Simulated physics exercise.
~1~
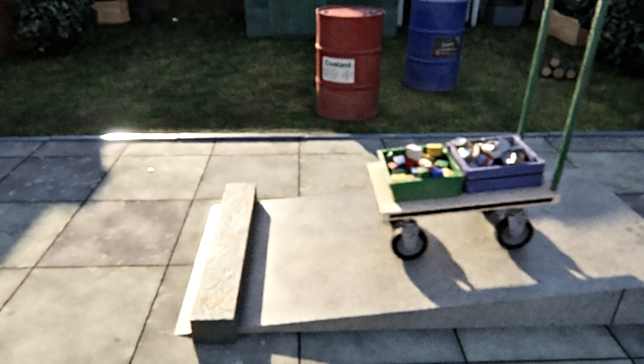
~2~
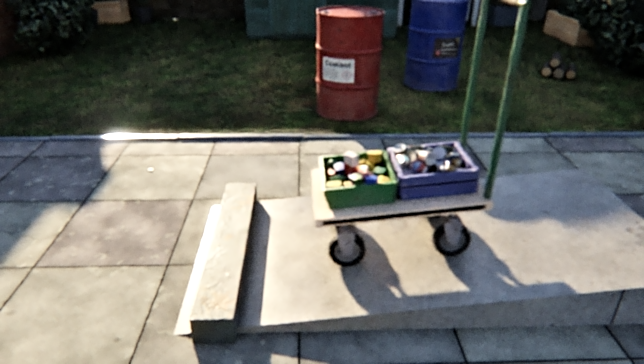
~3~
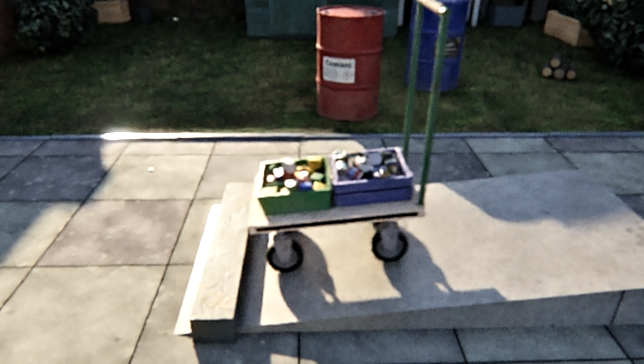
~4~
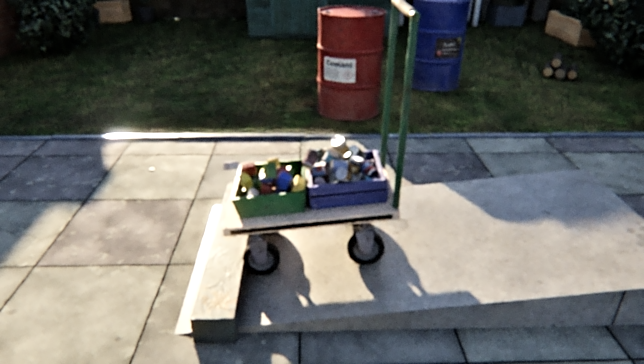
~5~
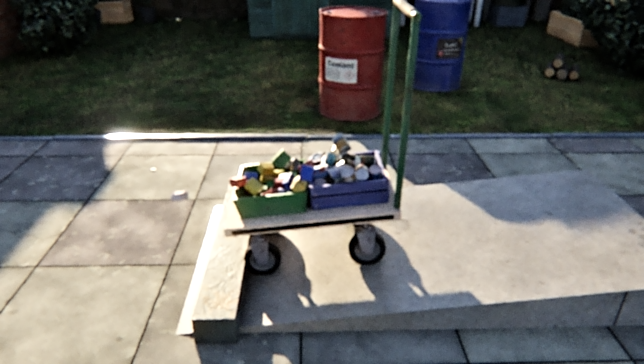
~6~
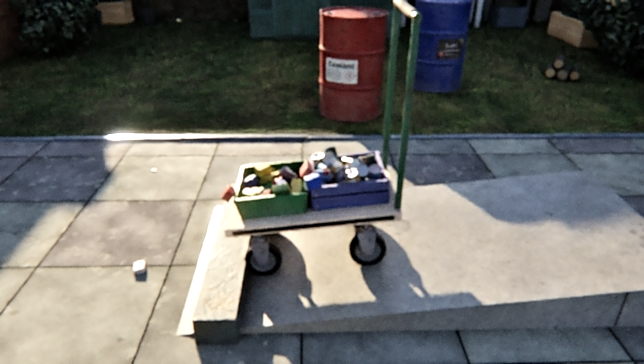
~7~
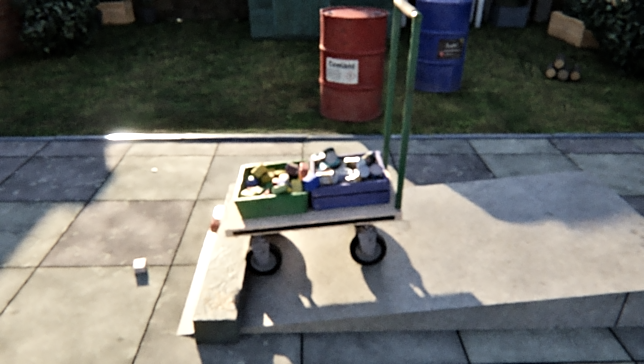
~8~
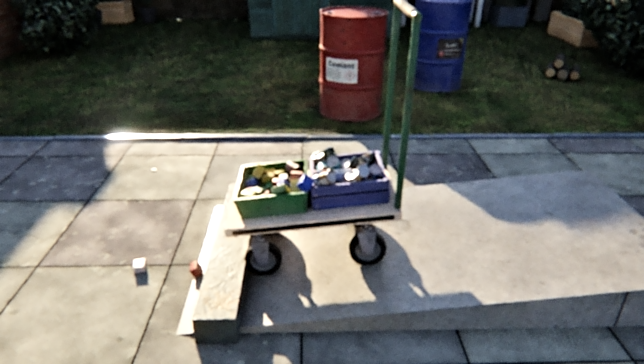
A flat cart carrying a green tote and a blue tote of small loose pieces rolled left down a ramp and stopped against a low step. The contents lurched forward and a few pieces spilled out, a pale one landing on the paving, while both totes stayed aboard.
